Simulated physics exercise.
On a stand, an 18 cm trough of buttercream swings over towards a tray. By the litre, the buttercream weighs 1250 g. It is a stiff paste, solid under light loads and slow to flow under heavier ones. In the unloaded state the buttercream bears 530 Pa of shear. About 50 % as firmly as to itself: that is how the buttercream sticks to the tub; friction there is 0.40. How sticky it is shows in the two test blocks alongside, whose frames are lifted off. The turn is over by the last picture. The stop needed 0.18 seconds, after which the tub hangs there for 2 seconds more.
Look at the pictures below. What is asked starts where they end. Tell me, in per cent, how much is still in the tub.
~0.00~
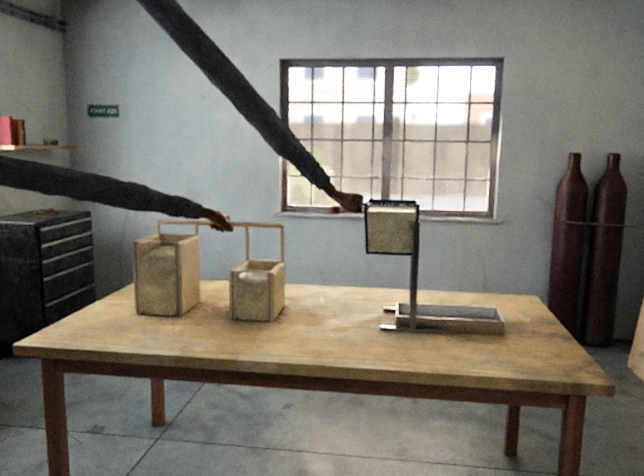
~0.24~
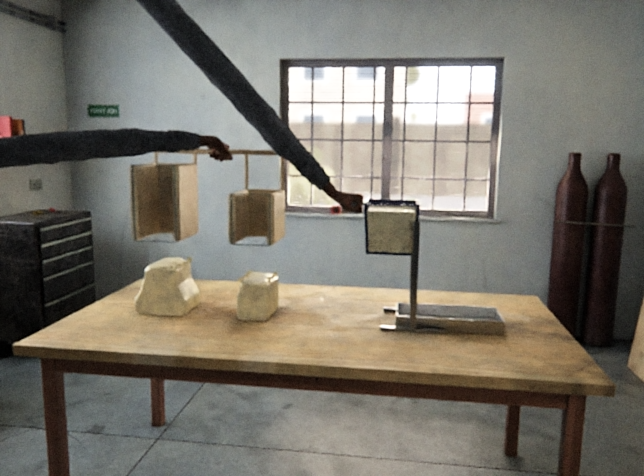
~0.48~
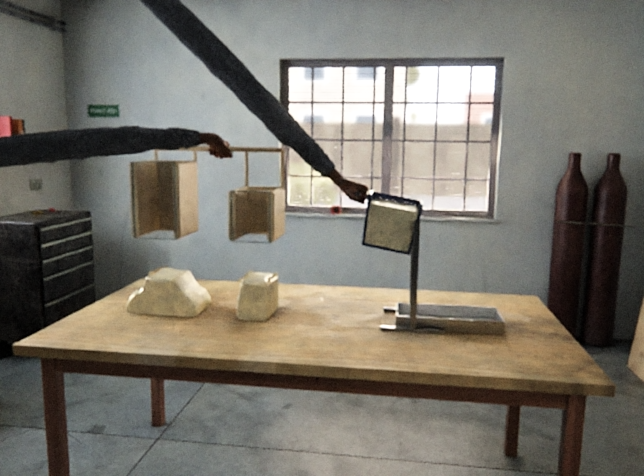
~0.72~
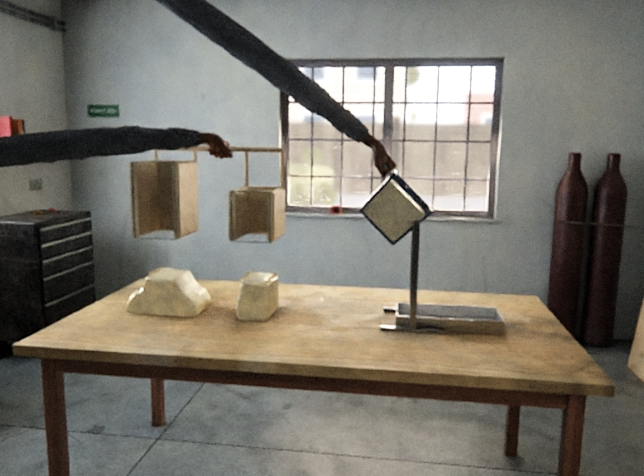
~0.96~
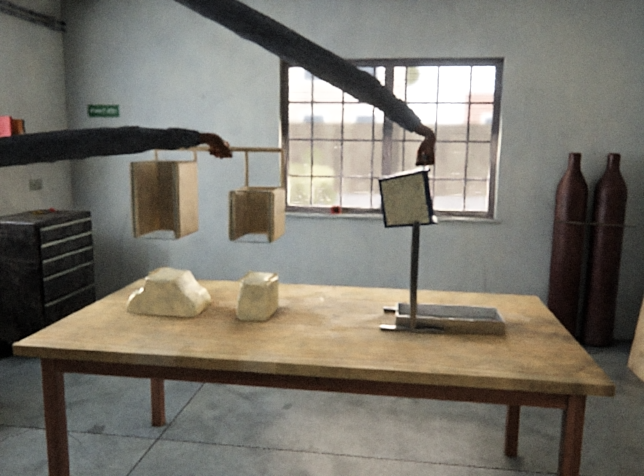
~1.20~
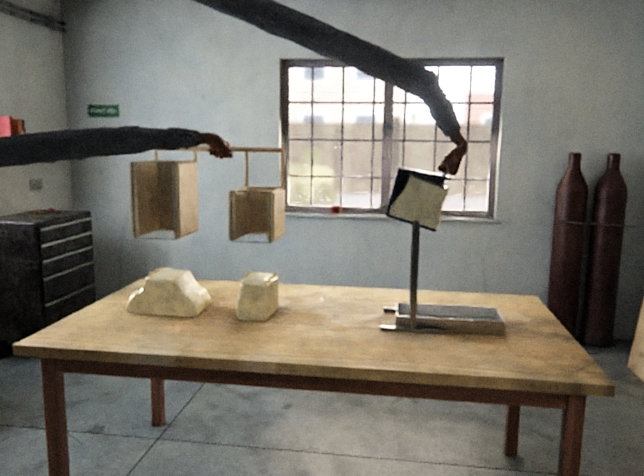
Something like 0 out of 100.
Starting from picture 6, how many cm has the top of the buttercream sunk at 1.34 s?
Around 5 cm below its level in the last picture.
By 1.34 s, the tub is at 103 degrees and holds 68 %.
By 1.51 s, the tub is at 103 degrees and holds 32 %.
By 1.68 s, the tub is at 103 degrees and holds 6 %.
By 1.85 s, the tub is at 103 degrees and holds 0 %.
By 3.20 s, at the end, the tub is at 103 degrees and holds 0 %.
